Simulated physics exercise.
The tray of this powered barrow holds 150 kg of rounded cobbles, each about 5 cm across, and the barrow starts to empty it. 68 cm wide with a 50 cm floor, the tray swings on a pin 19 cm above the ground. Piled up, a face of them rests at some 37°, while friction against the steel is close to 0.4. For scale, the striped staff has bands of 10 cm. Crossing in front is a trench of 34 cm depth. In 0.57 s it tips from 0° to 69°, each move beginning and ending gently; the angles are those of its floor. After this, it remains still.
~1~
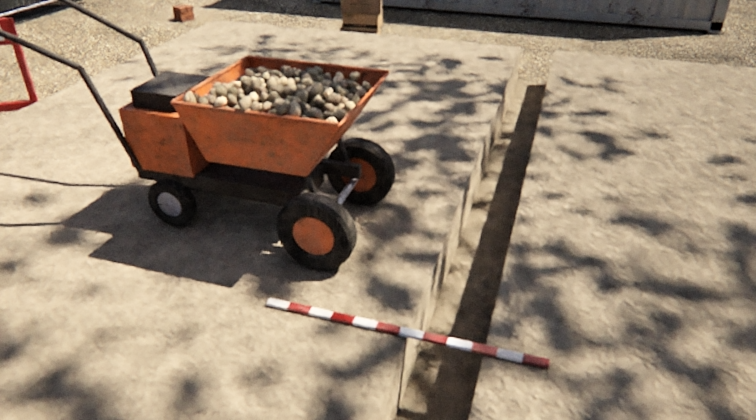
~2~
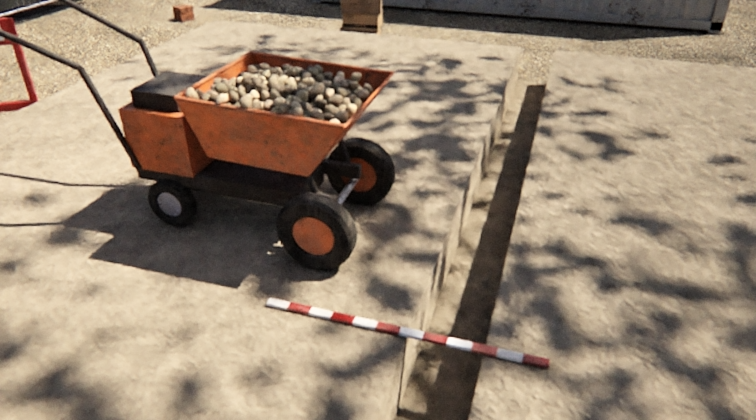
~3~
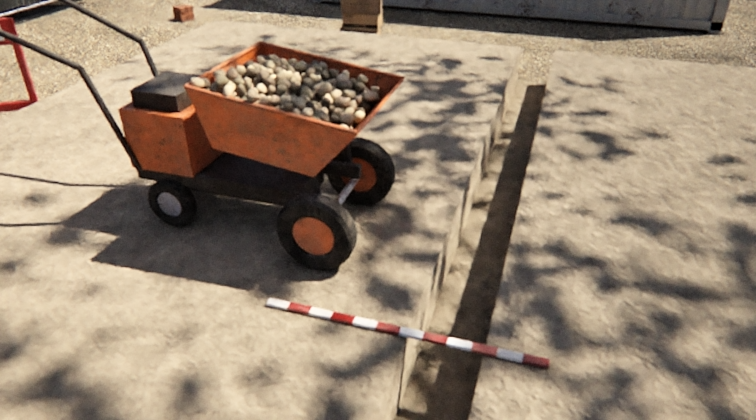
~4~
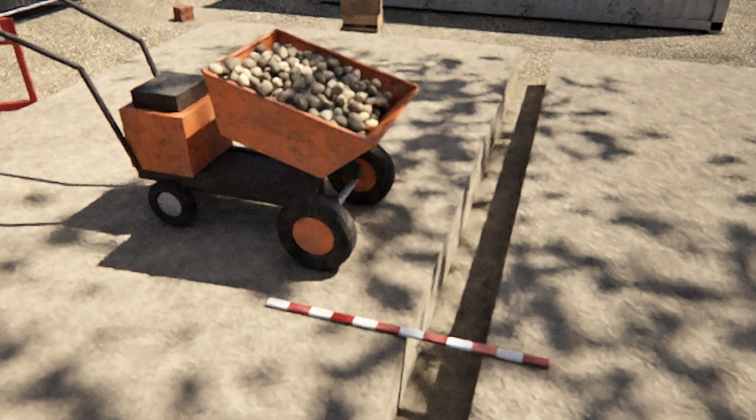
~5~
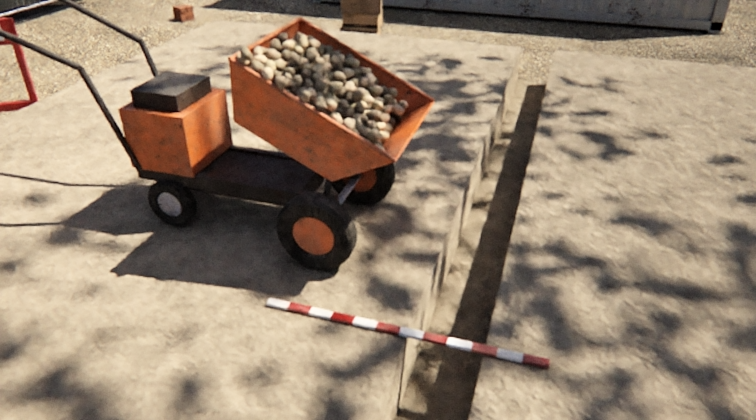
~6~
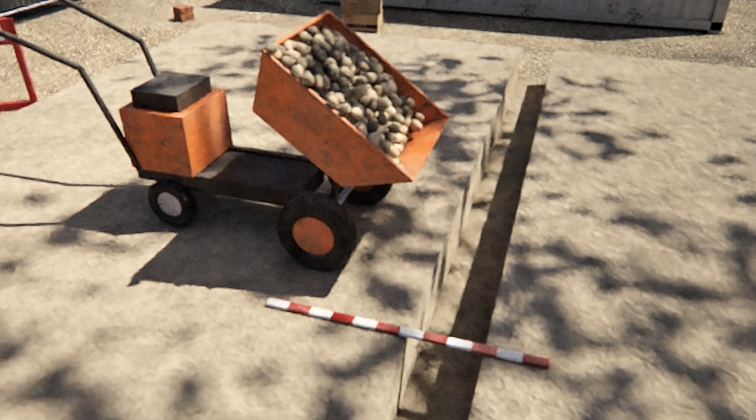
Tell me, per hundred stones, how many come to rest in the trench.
48 per hundred.
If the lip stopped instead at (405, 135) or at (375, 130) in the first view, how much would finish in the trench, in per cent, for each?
Some 10 and some 25 per cent, in that order.
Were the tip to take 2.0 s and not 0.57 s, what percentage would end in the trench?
It would be near 85 percent.
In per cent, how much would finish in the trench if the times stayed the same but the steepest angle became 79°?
In that case some 45 per cent.
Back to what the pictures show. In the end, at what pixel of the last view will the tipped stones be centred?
Around (515, 263).
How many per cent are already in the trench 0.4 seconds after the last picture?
I'd put it near 25 per cent.
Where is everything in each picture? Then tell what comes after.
The tray is at 0°, its lip at (339, 125); the top of the load is at (271, 80), in the first picture.
The tray is at 2°, its lip at (344, 127); the top of the load is at (264, 78), in the second picture.
The tray is at 8°, its lip at (357, 133); the top of the load is at (268, 68), in the third picture.
The tray is at 16°, its lip at (375, 144); the top of the load is at (278, 56), in the fourth picture.
The tray is at 26°, its lip at (395, 161); the top of the load is at (295, 45), in the fifth picture.
Lip at (413, 181), floor tilted 37°, highest stones at (322, 40), in the sixth picture.
Then, 0.1 s after the last picture the floor is at 59°, 100 % in the tray; the foremost stones are at (437, 181).
Then, 0.4 s after the last picture the floor is at 69°, 64 % in the tray, 24 % in the trench, 12 % past the trench; the foremost stones are at (538, 266).
Then, 0.7 s after the last picture the floor is at 69°, 19 % in the tray, 29 % in the trench, 52 % past the trench; the foremost stones are at (755, 303).
Then, 2.7 s after the last picture the floor is at 69°, 0 % in the tray, 48 % in the trench, 52 % past the trench; the foremost stones are past the picture's edge.
